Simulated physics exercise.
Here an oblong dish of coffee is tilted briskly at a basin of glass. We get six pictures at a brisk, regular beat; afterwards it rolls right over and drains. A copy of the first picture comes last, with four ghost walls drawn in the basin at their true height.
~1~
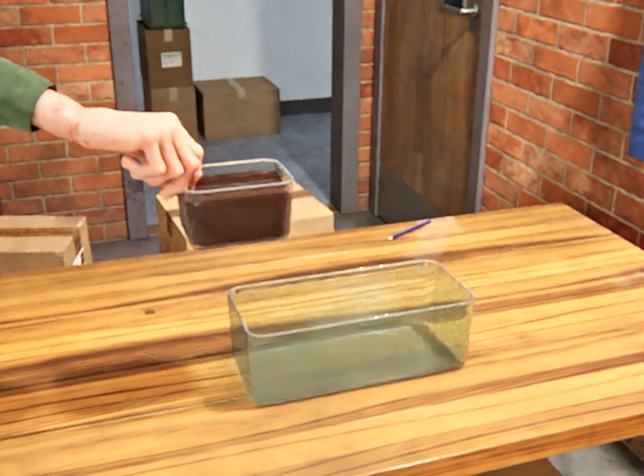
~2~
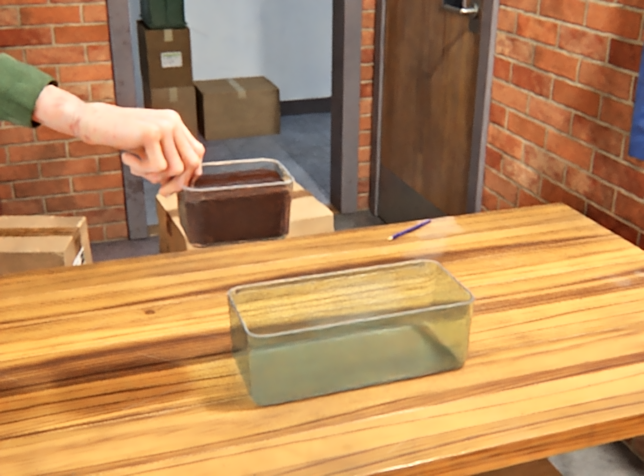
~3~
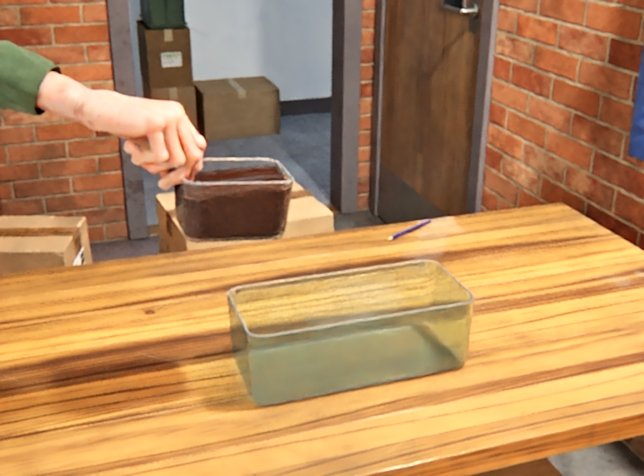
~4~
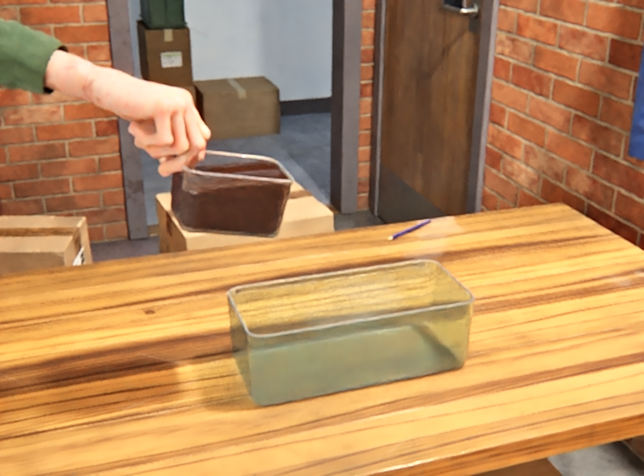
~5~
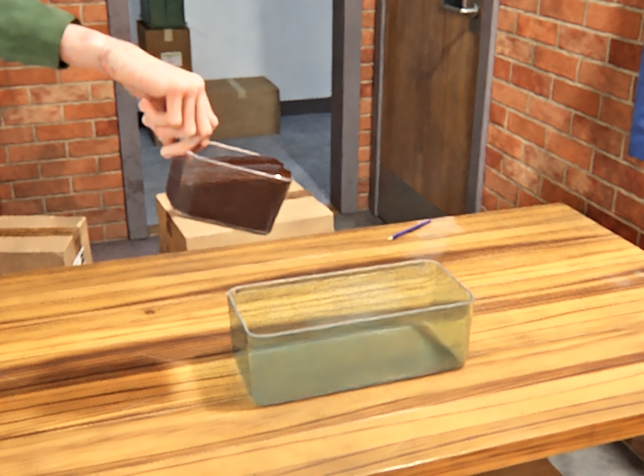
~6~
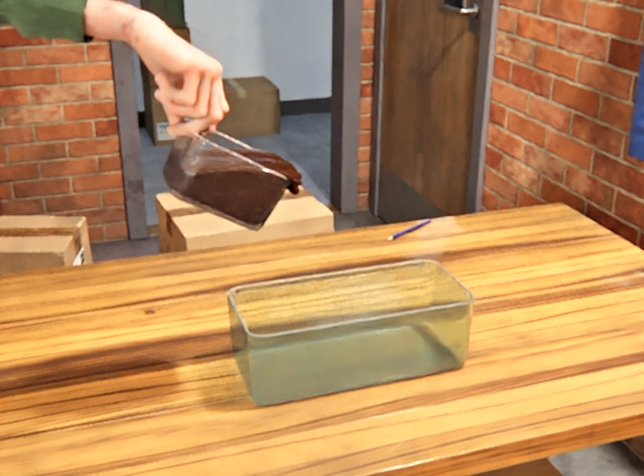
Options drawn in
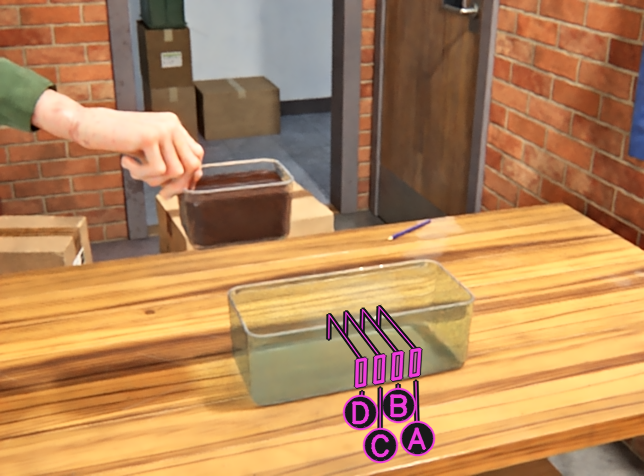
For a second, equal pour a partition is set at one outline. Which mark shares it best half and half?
Take B.
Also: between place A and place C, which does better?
C.
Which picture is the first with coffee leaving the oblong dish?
Picture 5.
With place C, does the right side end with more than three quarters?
No, it does not.
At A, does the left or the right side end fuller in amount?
More ends on the left.
In magenta, A at (415, 381); B at (398, 384); C at (380, 388); D at (362, 391).
Choosing A, about 84 % ends left of the wall and 9 % right of it; 7 % is lost outside.
Choosing B, about 52 % ends left of the wall and 45 % right of it; 3 % is lost outside.
Choosing C, about 30 % ends left of the wall and 66 % right of it; 3 % is lost outside.
Choosing D, about 13 % ends left of the wall and 83 % right of it; 3 % is lost outside.
